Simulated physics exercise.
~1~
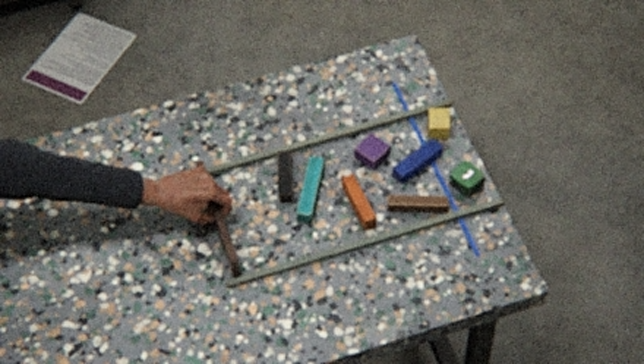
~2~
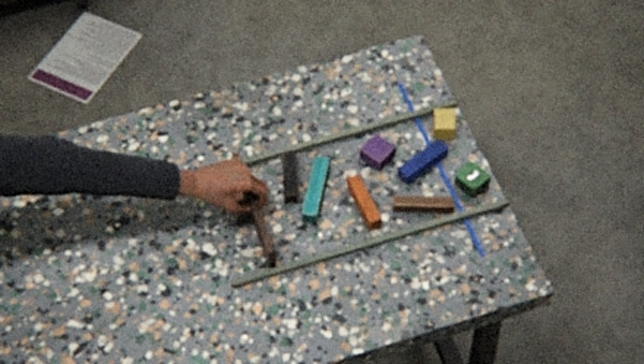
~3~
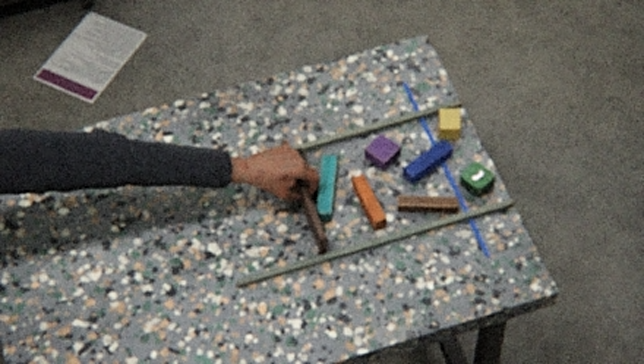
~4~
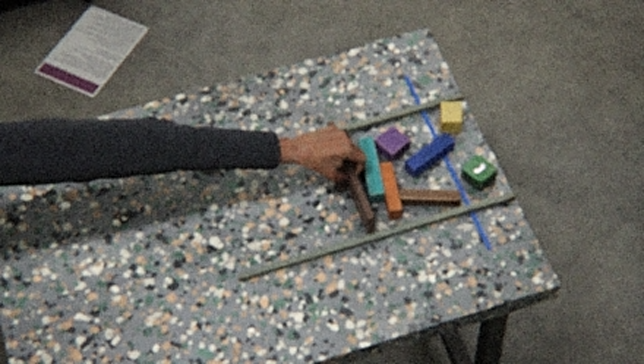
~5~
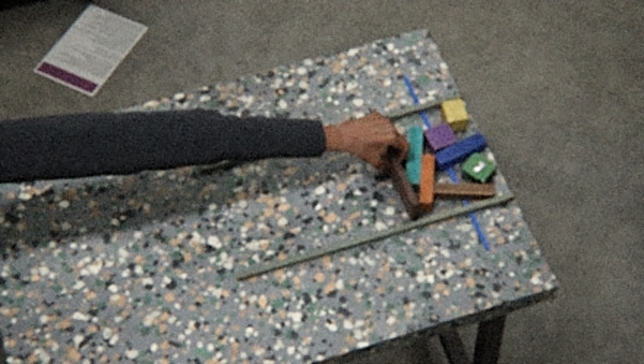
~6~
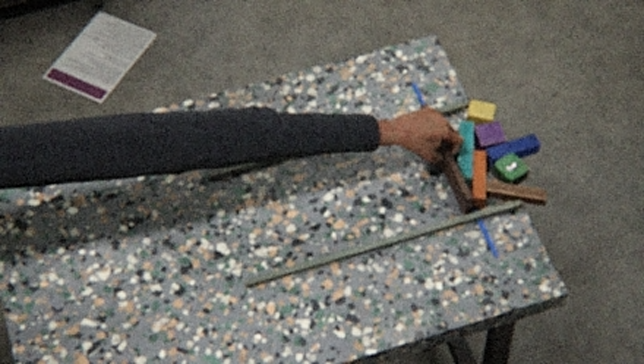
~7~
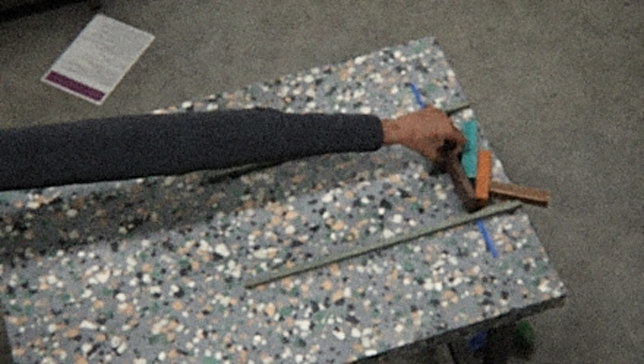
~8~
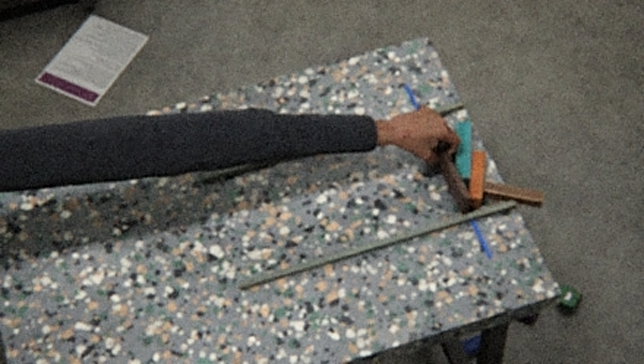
On a speckled tabletop, a hand pushed a dark board rightward between two rails, bunching the colorful pieces together until the yellow, purple, blue and green ones dropped off the edge, while the teal, orange and brown pieces stayed by the halted board.
